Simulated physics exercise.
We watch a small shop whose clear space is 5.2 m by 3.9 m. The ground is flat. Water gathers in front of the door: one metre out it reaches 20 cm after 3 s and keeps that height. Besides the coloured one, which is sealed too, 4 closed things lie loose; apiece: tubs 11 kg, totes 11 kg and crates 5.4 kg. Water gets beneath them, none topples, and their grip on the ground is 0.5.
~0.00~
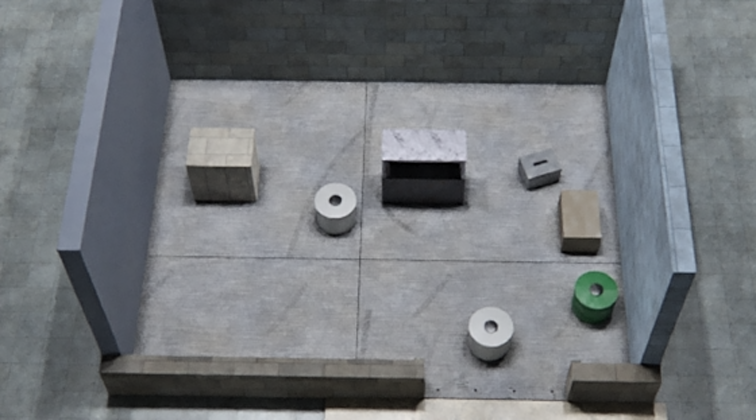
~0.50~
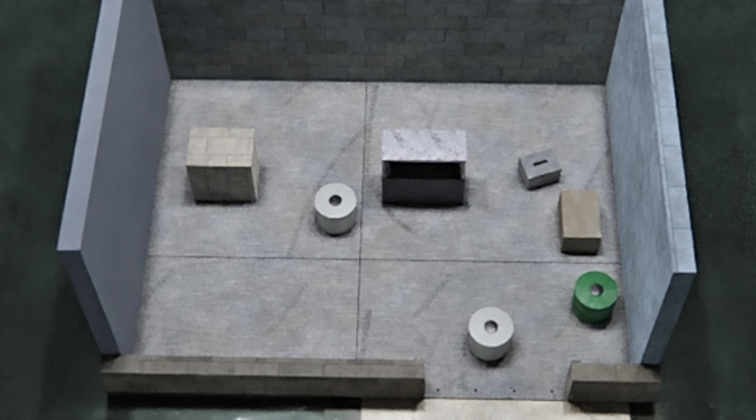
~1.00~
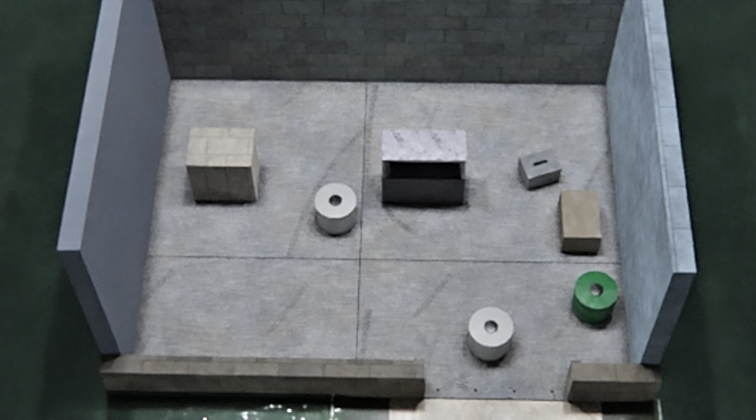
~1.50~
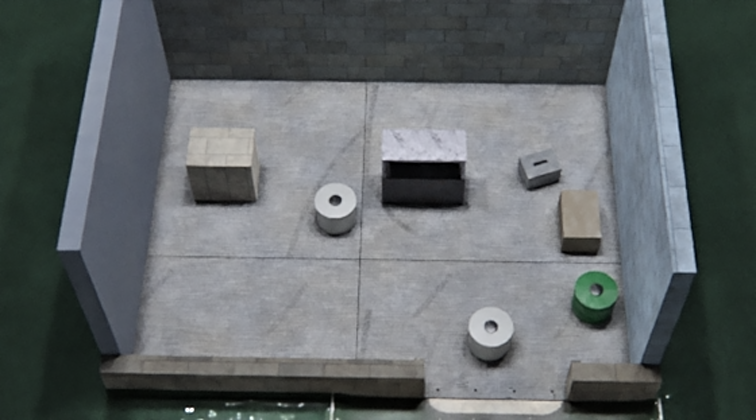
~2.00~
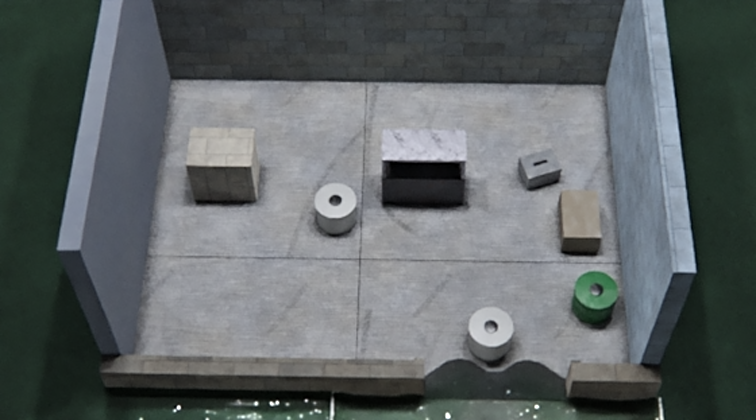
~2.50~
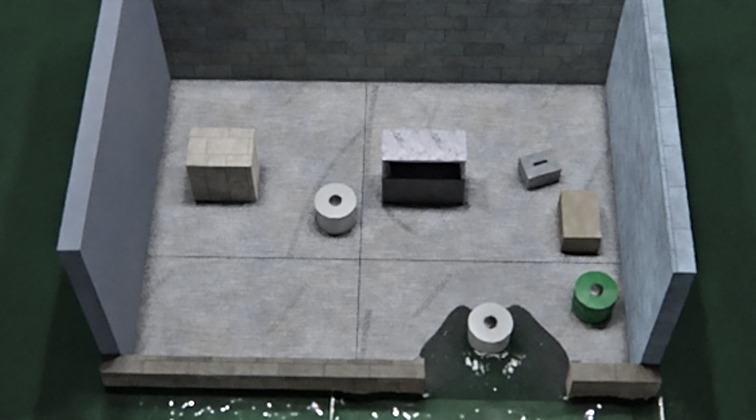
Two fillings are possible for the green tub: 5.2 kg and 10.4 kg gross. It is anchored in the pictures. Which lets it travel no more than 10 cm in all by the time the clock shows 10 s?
Verdict: Neither load is enough.
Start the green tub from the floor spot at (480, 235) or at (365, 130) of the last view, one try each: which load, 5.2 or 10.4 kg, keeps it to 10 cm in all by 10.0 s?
In turn: Neither holds; neither holds.
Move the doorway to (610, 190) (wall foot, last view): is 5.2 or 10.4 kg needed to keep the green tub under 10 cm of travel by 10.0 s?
Then the smaller load will do.
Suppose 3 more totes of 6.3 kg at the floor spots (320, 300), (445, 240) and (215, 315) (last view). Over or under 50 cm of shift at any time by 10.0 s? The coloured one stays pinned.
In turn: Under, over, under.
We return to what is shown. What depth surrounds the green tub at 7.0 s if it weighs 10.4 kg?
About 8 cm.
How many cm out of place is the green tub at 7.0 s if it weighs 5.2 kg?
Roughly 150 cm.
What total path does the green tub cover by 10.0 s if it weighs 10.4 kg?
About 250 cm.
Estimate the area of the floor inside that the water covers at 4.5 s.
Some 8.0 m2.
After 3.5 s the green tub would be 2 cm from its start with 5.2 kg and 0 cm from its start with 10.4 kg; 2 cm of water round it then.
After 4.5 s the green tub would be 15 cm from its start with 5.2 kg and 11 cm from its start with 10.4 kg; 4 cm of water round it then.
After 7.0 s the green tub would be 151 cm from its start with 5.2 kg and 60 cm from its start with 10.4 kg; 8 cm of water round it then.
After 10.0 s the green tub would be 269 cm from its start with 5.2 kg and 257 cm from its start with 10.4 kg; 14 cm of water round it then.
